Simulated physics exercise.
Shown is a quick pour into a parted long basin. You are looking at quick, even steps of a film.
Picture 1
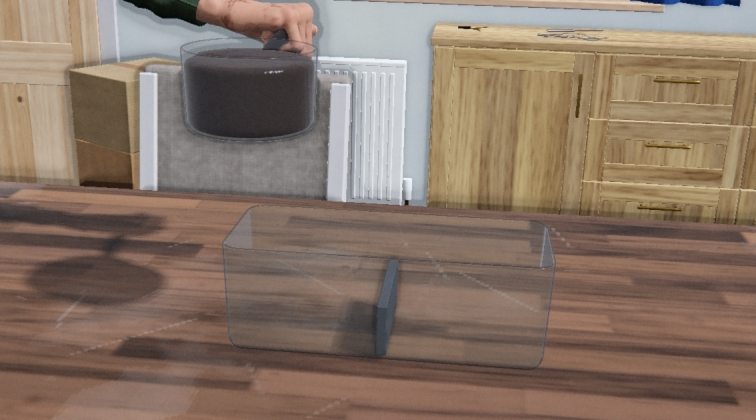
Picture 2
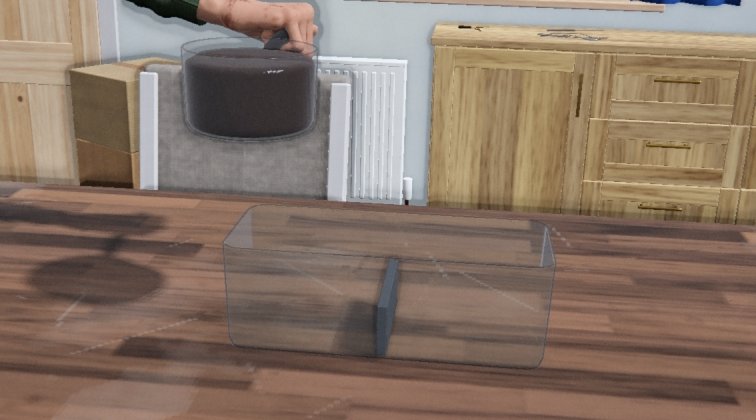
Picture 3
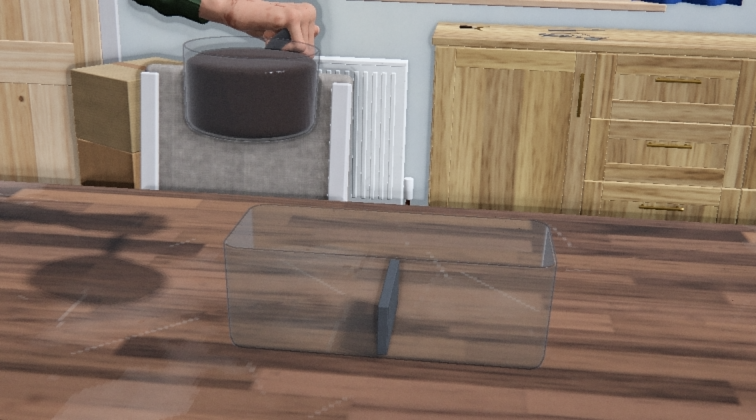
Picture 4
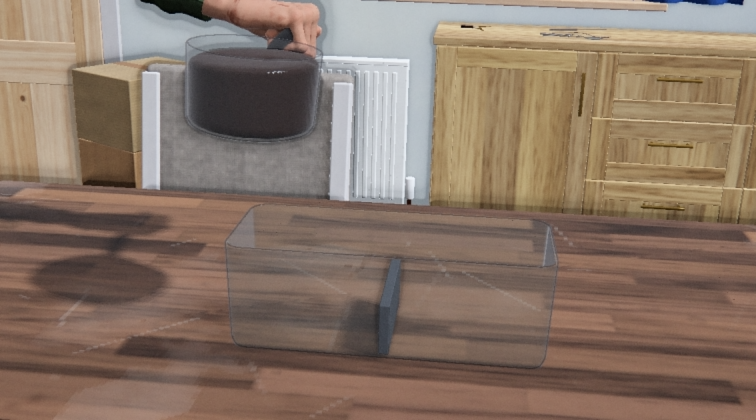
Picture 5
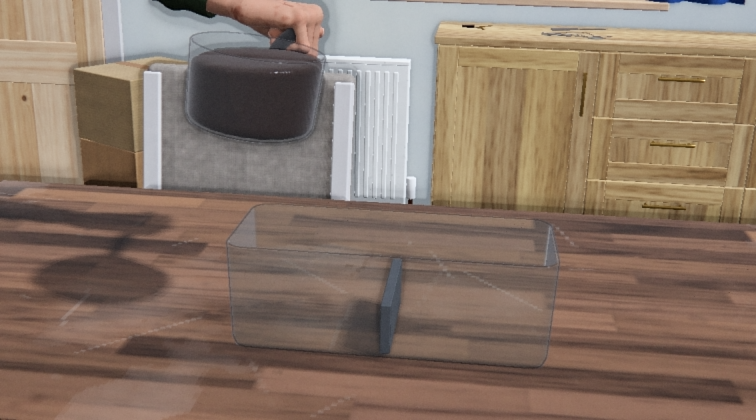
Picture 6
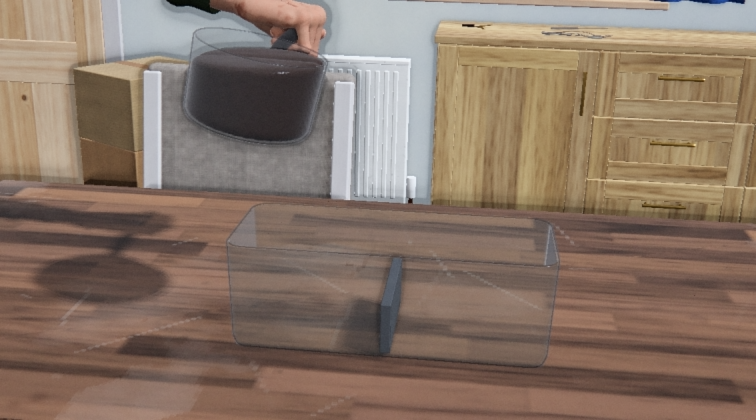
In a room with wooden cabinets, a hand gradually tilting a clear pot of dark liquid rightward above a divided transparent basin.
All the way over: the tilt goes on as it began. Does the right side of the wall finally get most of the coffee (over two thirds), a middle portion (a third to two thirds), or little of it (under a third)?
It gets a middle portion.
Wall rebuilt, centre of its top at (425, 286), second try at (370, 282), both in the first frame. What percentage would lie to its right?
Roughly 0 % and then 65 %.
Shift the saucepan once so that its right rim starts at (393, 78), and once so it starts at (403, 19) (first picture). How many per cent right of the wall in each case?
Roughly 95 % the first time and roughly 95 % the second.
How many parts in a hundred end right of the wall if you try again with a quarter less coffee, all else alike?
About 25 per cent.
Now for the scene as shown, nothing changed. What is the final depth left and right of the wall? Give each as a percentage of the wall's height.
I get 40 % for the left and 40 % for the right.
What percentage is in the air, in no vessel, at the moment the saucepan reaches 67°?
Roughly 30 in a hundred.
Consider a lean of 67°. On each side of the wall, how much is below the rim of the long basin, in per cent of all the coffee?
The left part holds close to 5 per cent, the right part close to 5.
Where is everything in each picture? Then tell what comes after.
In the first frame, tilt 0°; pouring edge (315, 52); surface from (188, 57) to (314, 62); the long basin's rim runs from (237, 226) to (551, 246); the wall's top is at (388, 283).
In the second frame, tilt 1°; pouring edge (316, 53); surface from (189, 56) to (314, 62).
In the third frame, tilt 2°; pouring edge (318, 54); surface from (191, 56) to (316, 64).
In the fourth frame, tilt 5°; pouring edge (321, 57); surface from (194, 55) to (319, 64).
In the fifth frame, tilt 8°; pouring edge (324, 61); surface from (196, 55) to (322, 63).
In the sixth frame, tilt 12°; pouring edge (325, 66); surface from (197, 56) to (324, 63).
A moment on, the saucepan is tipped part way and 61 per cent is still to pour, 4 is left of the wall and 5 right of it.
Next, the saucepan is tipped on its side and 13 per cent is still to pour, 29 is left of the wall and 45 right of it.
Then the saucepan is tipped right over and 1 per cent is still to pour, 51 is left of the wall and 45 right of it.
Later the saucepan is tipped right over and 0 per cent is still to pour, 53 is left of the wall and 46 right of it.
At rest 53 per cent lies left of the wall, 46 right of it and 1 outside.
